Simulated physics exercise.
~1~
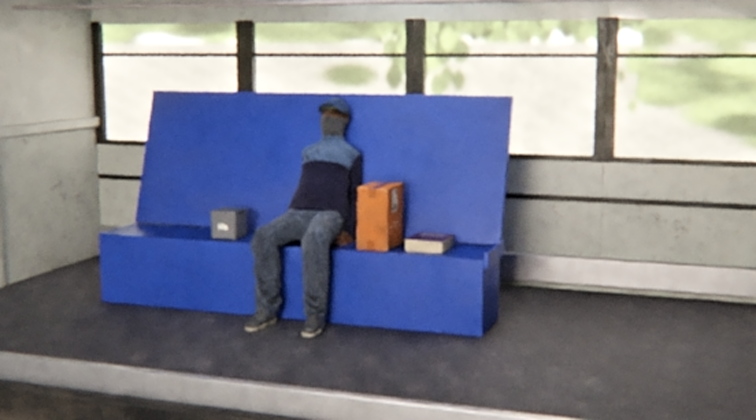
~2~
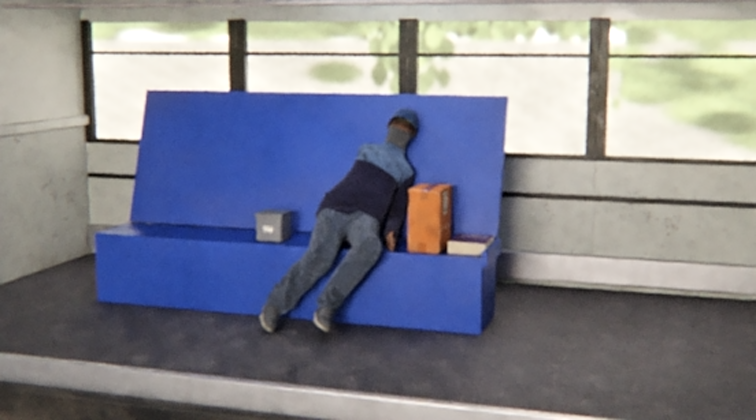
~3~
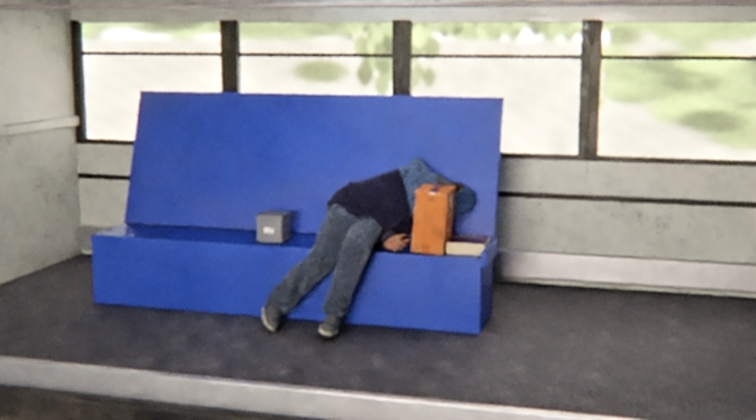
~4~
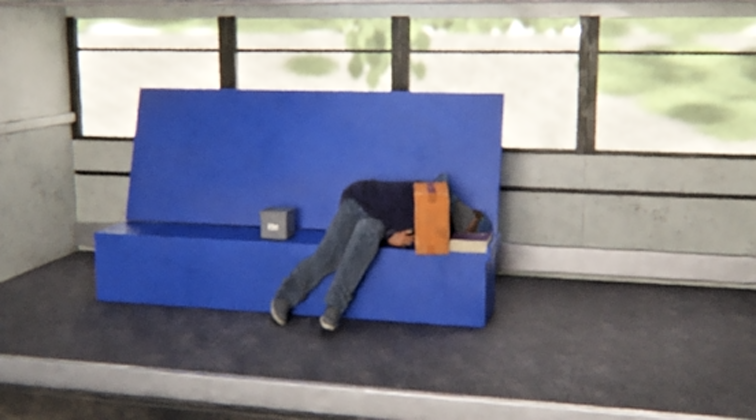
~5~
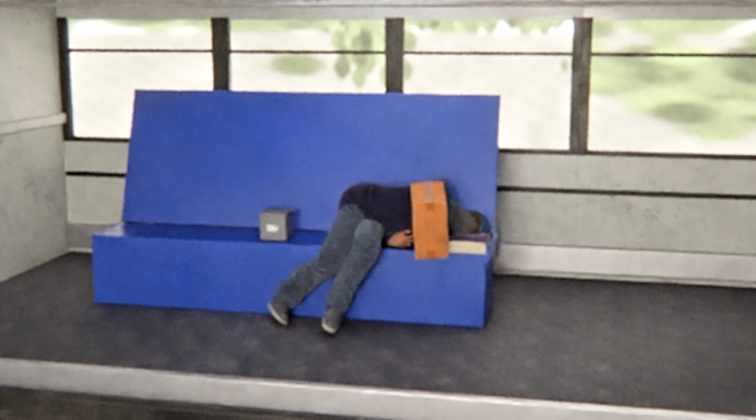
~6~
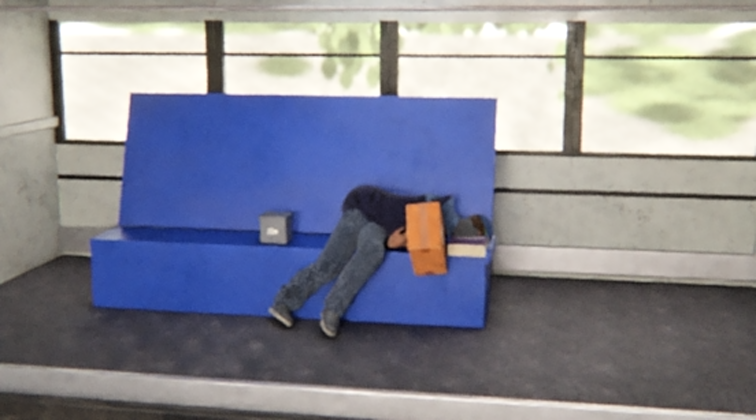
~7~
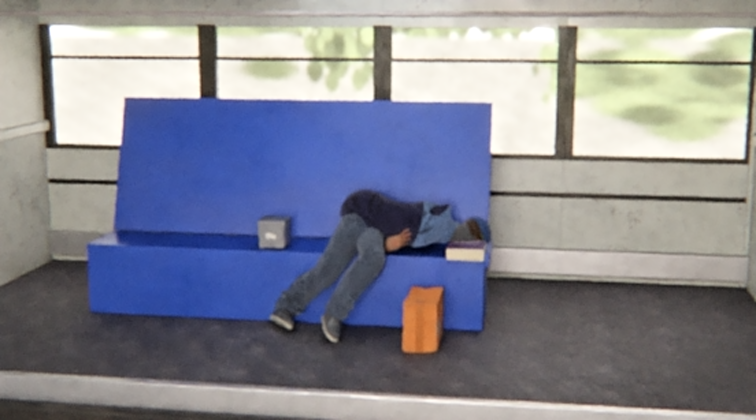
On a blue bench beneath a row of windows, a slumped person in a cap toppled to the right as the things beside them slid that way, then lay still while the orange box tipped forward and dropped to the floor.
